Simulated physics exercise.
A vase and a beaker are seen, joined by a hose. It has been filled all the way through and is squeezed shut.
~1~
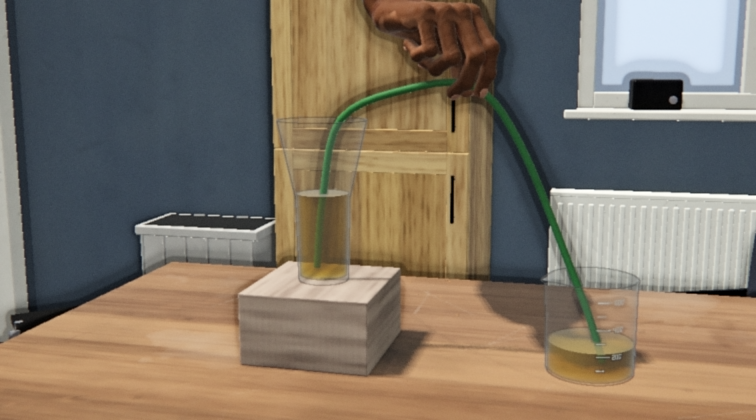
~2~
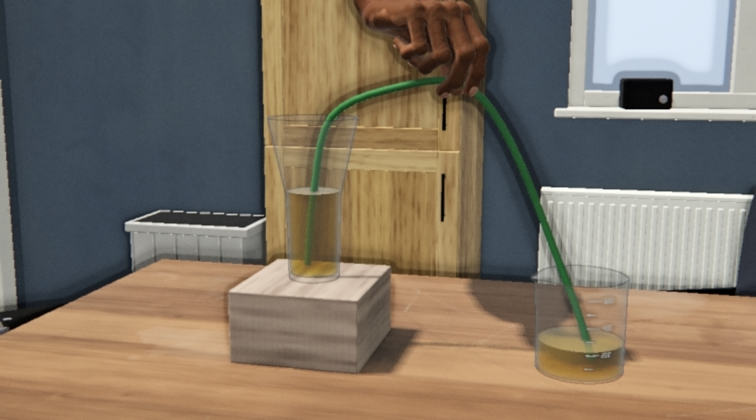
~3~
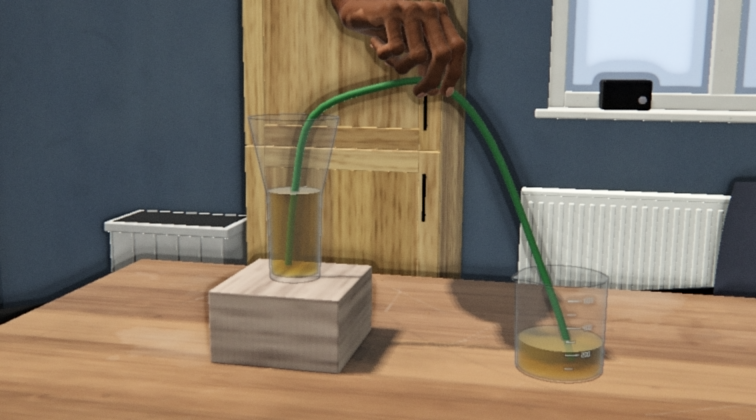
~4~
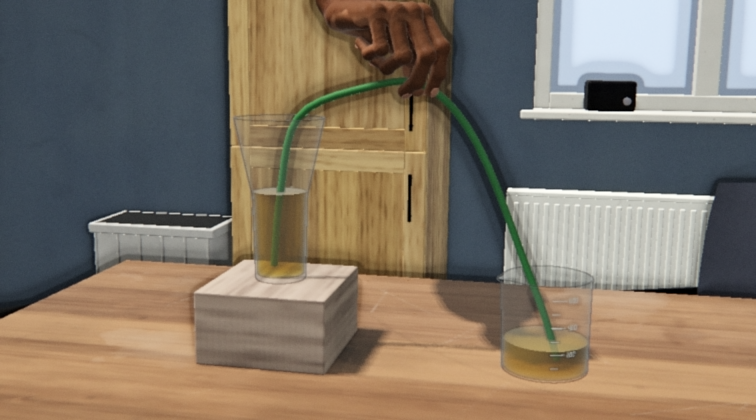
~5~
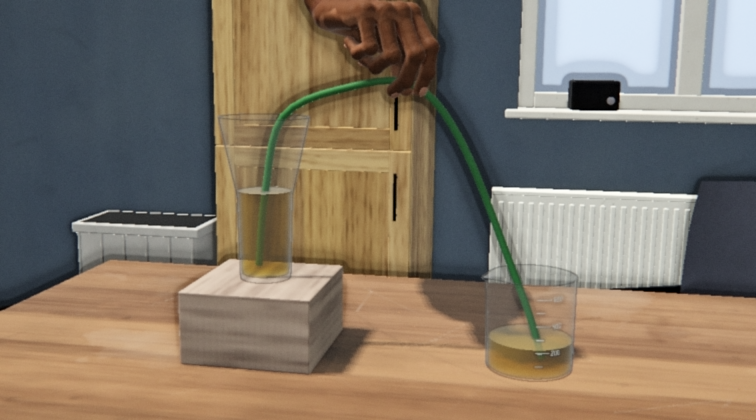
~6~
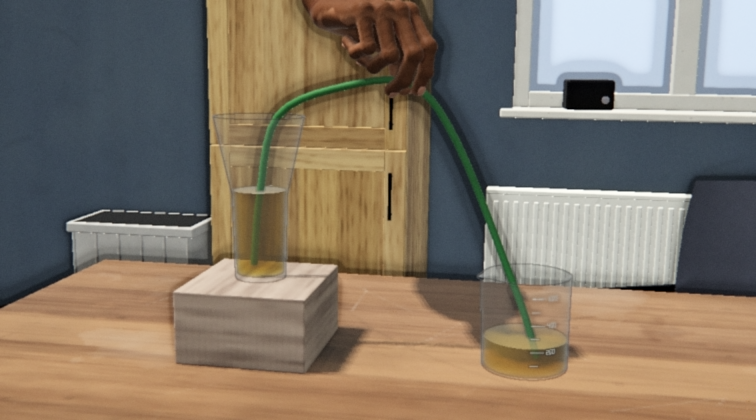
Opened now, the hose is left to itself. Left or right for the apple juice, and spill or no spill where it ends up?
Apple juice goes: Right, receiving: No spill.
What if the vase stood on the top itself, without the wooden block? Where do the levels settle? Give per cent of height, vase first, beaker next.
The first ends at 25 % of its height, the second at 50 %.
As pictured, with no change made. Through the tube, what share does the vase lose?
As I figure it, 85 per cent of the contents.
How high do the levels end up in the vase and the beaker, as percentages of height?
In turn 10 and 60 per cent.
Shortly, the vase is about a third full; the beaker is about a third full.
Then, the vase is about a quarter full; the beaker is about half full.
At the finish, the vase is nearly empty; the beaker is about two thirds full.
